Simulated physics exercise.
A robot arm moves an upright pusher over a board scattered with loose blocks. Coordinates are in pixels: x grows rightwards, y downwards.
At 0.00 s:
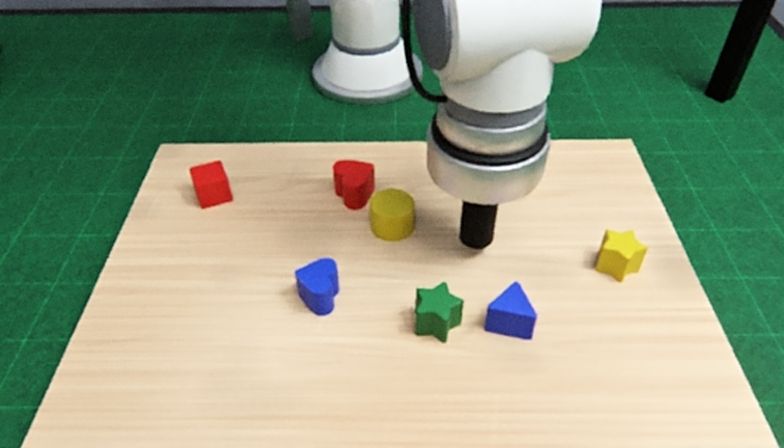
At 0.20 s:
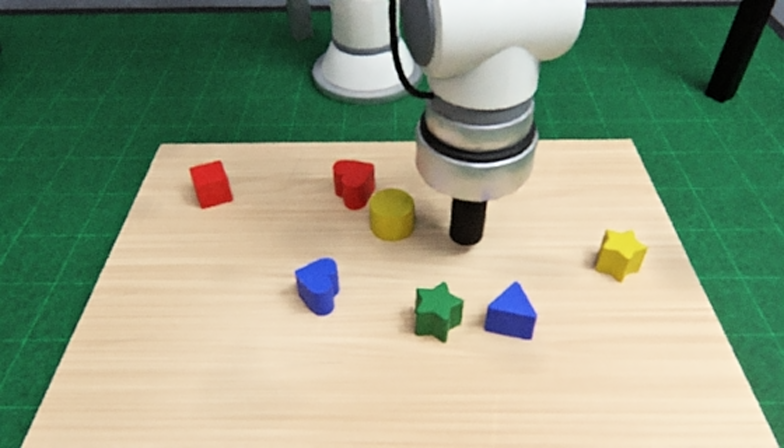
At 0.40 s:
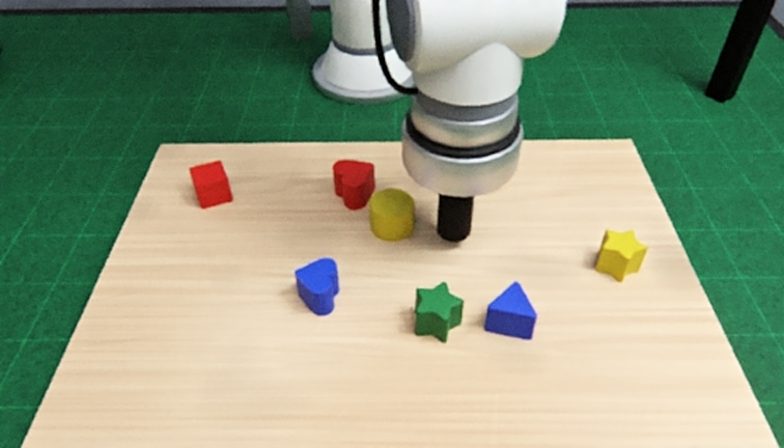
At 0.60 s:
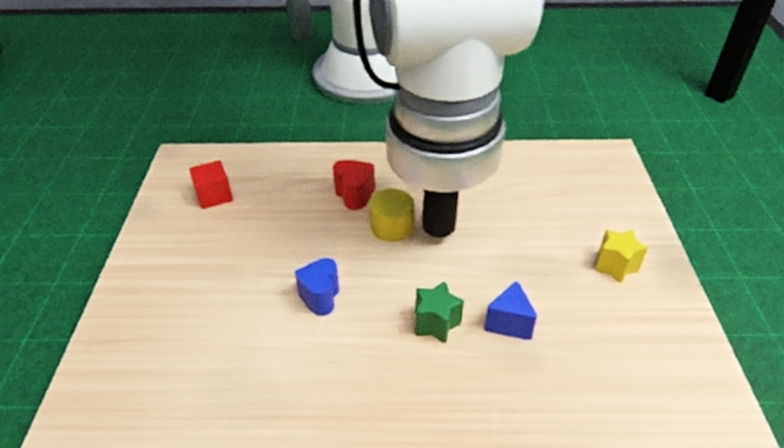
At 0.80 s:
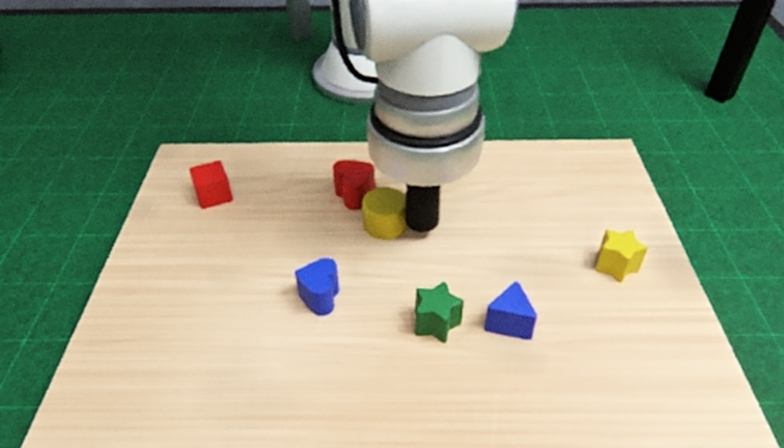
On a wooden board, a robot arm sliding its black pusher left among scattered blocks and nudging the yellow round block slightly.
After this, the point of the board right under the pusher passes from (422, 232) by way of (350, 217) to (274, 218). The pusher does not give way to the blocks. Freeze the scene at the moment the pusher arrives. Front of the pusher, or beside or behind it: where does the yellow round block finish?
In front, still.
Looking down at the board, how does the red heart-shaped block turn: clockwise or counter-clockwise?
The twist is clockwise.
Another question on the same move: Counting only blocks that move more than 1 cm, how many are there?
That's two.
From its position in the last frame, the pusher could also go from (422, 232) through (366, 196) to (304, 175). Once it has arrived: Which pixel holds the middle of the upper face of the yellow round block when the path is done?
I'd say the yellow round block ends with its top centre at (340, 193).
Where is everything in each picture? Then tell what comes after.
The first frame shows pusher's lower end at (476, 238); red square at (208, 172); red heart-shaped block at (353, 171); yellow round block at (392, 202).
The second frame shows pusher at (466, 234); blocks still.
The third frame shows pusher at (454, 231); blocks still.
The fourth frame shows pusher at (439, 226); blocks still.
The fifth frame shows pusher at (423, 221); red square at (208, 172); red heart-shaped block at (353, 171); yellow round block at (385, 200).
On the path given first. One third of the way, pusher at (372, 210); red heart-shaped block at (341, 167), turned 55° clockwise; yellow round block at (334, 193).
Two thirds of the way, pusher at (323, 206); red heart-shaped block at (340, 166), turned 60° clockwise; yellow round block at (284, 191).
At the end, pusher at (272, 207); red square still; red heart-shaped block at (340, 166), turned 60° clockwise; yellow round block at (234, 188).
